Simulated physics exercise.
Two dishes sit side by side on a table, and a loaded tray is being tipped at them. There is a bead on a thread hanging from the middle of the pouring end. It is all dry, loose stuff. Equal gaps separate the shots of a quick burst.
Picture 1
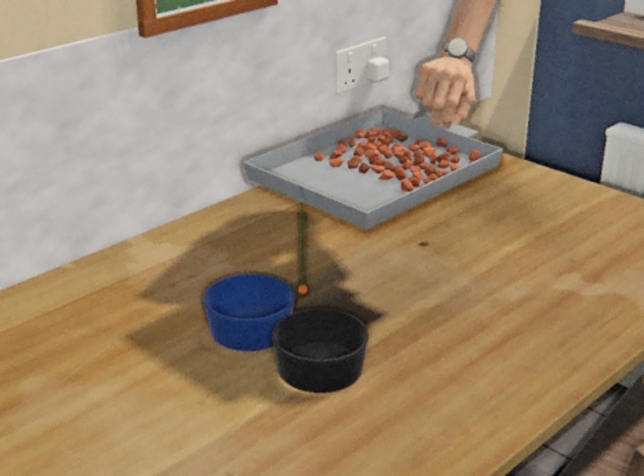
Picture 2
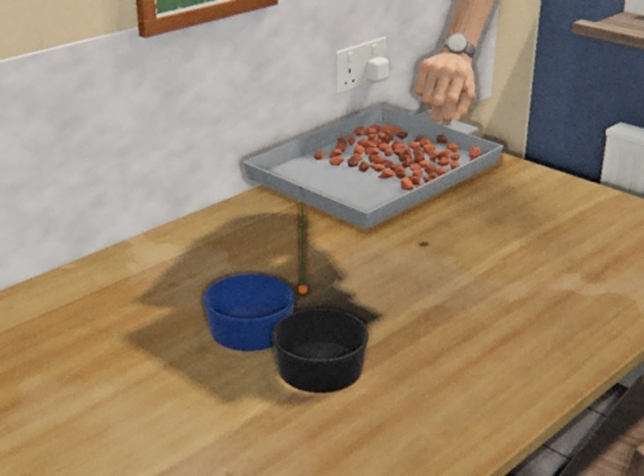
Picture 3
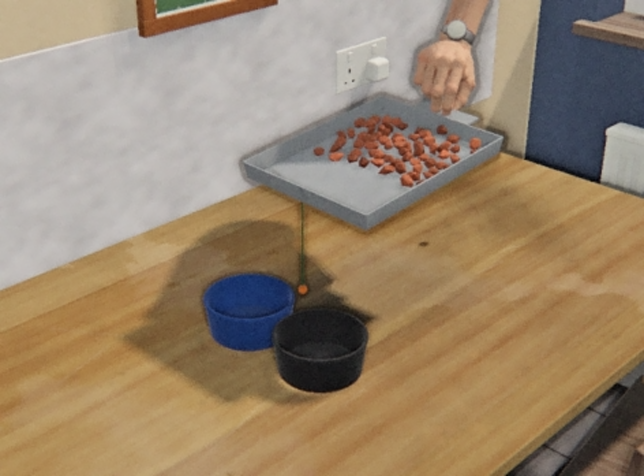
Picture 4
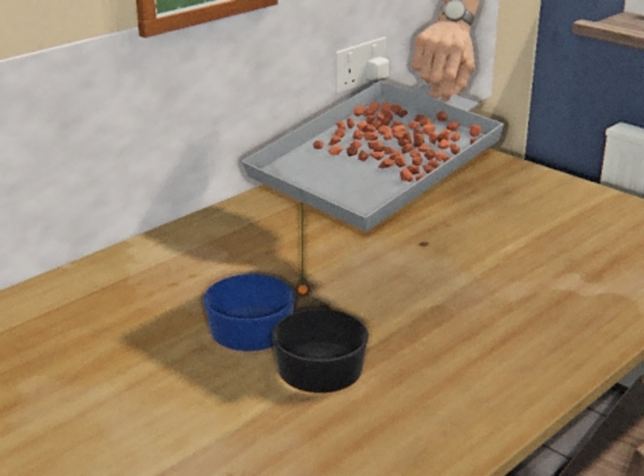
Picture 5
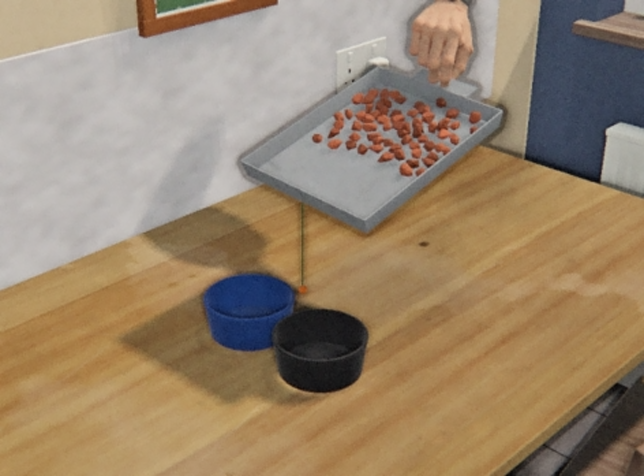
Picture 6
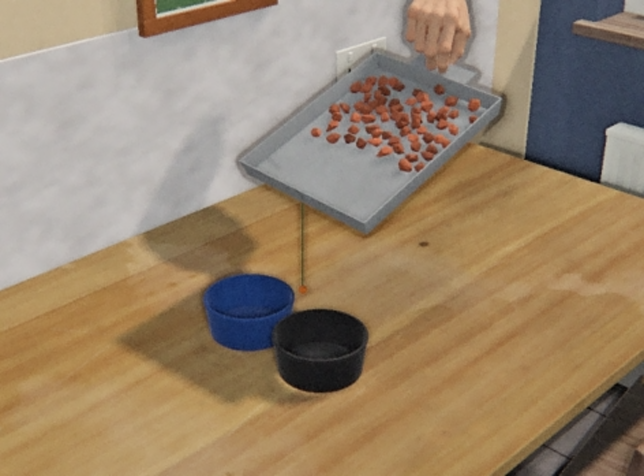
A hand with a wristwatch raises the far end of a grey metal tray of reddish-brown chunks above a wooden table, seen from a raised, fixed viewpoint in a room with pale and dark blue walls. A blue dish and a black dish sit below, beside an orange bead on a dark thread. The tray steepens gradually, its near edge dipping slightly rightward, while the chunks stay toward the raised end.
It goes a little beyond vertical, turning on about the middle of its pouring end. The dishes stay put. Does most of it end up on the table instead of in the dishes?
No, most of it goes into the dishes.
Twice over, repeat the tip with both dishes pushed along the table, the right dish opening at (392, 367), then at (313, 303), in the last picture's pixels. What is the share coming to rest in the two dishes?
The first try gives 60 per cent, the second 10 per cent.
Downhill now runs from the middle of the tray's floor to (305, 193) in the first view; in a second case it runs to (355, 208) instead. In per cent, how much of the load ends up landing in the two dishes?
I'd say roughly 80 percent with the first slope, 70 percent with the other.
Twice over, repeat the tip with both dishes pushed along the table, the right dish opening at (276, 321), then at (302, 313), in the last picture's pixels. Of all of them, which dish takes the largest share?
Well, the first go goes to the rightmost dish, and the second to the rightmost dish.
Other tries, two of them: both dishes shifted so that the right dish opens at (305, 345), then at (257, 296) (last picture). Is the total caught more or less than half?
For the earlier try a larger portion is kept, for the later one a smaller portion.
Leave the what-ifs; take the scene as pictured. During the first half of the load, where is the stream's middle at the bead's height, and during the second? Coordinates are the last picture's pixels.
It passes near (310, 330) first and then near (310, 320).
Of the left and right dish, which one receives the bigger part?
More finishes in the dish at right.
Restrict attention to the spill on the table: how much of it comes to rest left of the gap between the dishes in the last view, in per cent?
Roughly 80 in a hundred.
Shortly afterwards, tray tipped steeply; all but a few on the tray; only a few in the air.
Next, tray tipped right over; near half on the tray; near a third in the right dish; only a few in the left dish; a little outside both; a little in the air.
Some moments later, tray tipped past a quarter turn; near two thirds in the right dish; a little in the left dish; near a quarter outside both.
In the end, tray tipped past a quarter turn; near two thirds in the right dish; a little in the left dish; near a quarter outside both.
